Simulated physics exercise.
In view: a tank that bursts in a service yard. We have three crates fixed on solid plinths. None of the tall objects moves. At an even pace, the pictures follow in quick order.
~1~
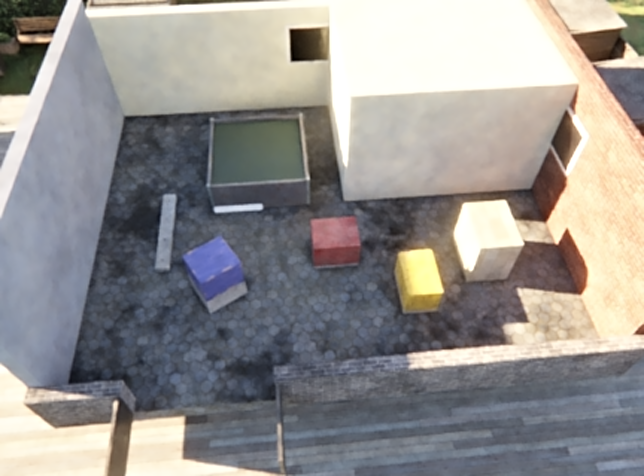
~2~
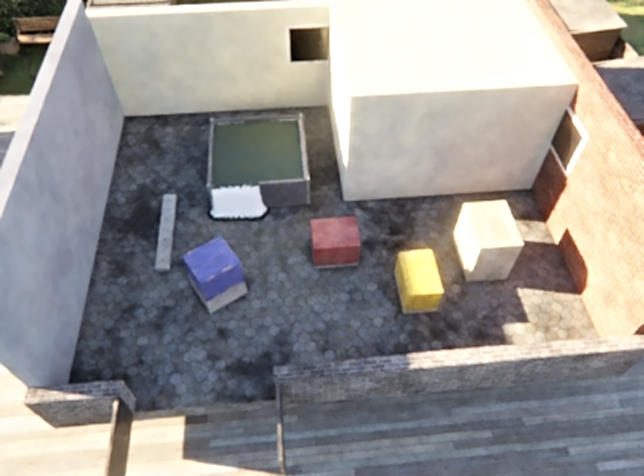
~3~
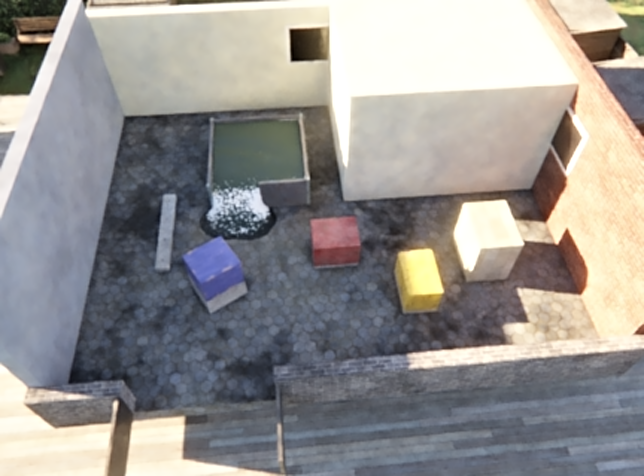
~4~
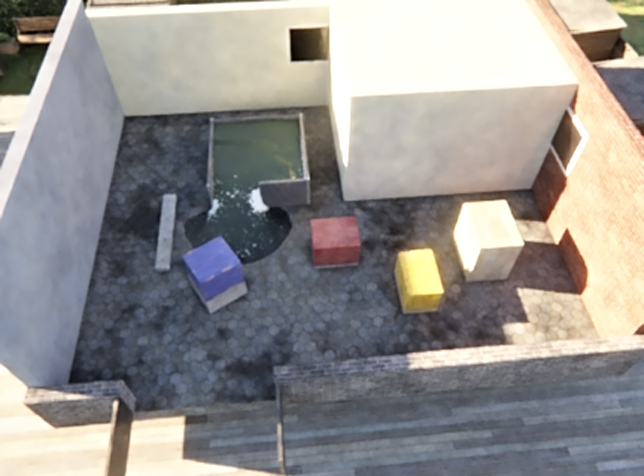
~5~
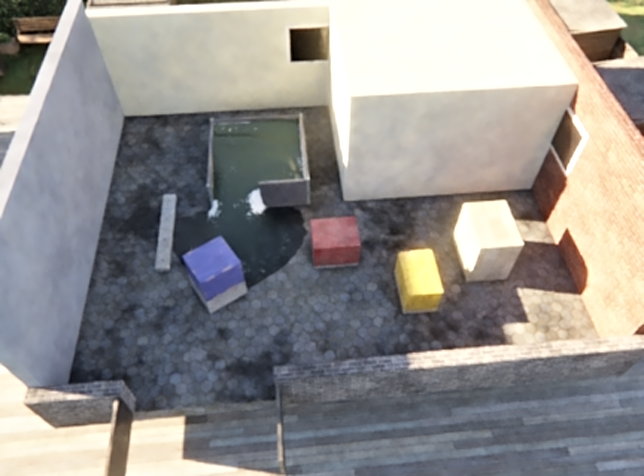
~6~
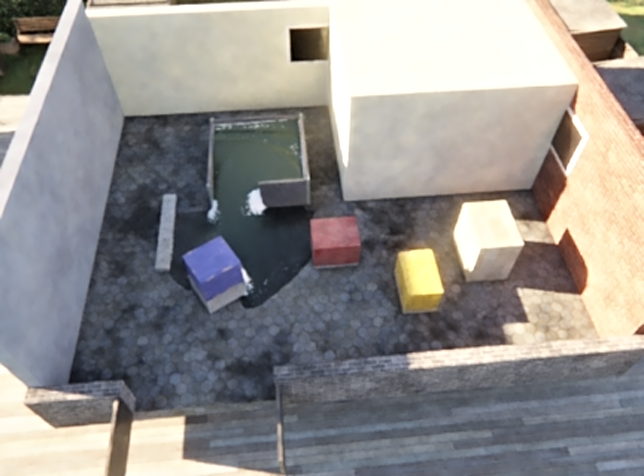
The video shows a walled yard with a tank of greenish water and several coloured blocks; the tank's front gives way at the left, and foaming water pours out, spreading across the dark paving around the blue block.
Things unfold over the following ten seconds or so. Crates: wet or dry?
Red crate, wet; yellow crate, wet; blue crate, dry.
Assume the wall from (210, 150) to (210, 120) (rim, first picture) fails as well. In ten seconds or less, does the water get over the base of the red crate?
In my view the red one gets reached.
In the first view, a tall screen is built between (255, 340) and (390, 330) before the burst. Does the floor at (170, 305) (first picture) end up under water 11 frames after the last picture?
My call: Soaked.
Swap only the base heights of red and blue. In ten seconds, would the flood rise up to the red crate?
Red: Untouched.
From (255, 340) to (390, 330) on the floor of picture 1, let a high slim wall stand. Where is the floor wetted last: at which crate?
It's the crate marked yellow.
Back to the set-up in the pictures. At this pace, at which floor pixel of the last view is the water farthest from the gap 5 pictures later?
Estimated pixel: (297, 383).
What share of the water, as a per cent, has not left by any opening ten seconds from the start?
It comes to roughly 86 per cent.
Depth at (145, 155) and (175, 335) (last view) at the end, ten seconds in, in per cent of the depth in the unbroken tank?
I'd say around 2 and 6 in a hundred.
A moment on, water covers 20 % of the floor; the red crate water round its plinth, the yellow crate not reached, the blue crate water round its plinth.
Next, water covers 30 % of the floor; the red crate water round its plinth, the yellow crate not reached, the blue crate water round its plinth.
Then, water covers 45 % of the floor; the red crate water round its plinth, the yellow crate water round its plinth, the blue crate water round its plinth.
Later, water covers 60 % of the floor; the red crate water round its plinth, the yellow crate water round its plinth, the blue crate water round its plinth.
In the end, water covers 85 % of the floor; the red crate was topped, the yellow crate was topped, the blue crate stayed above the water.
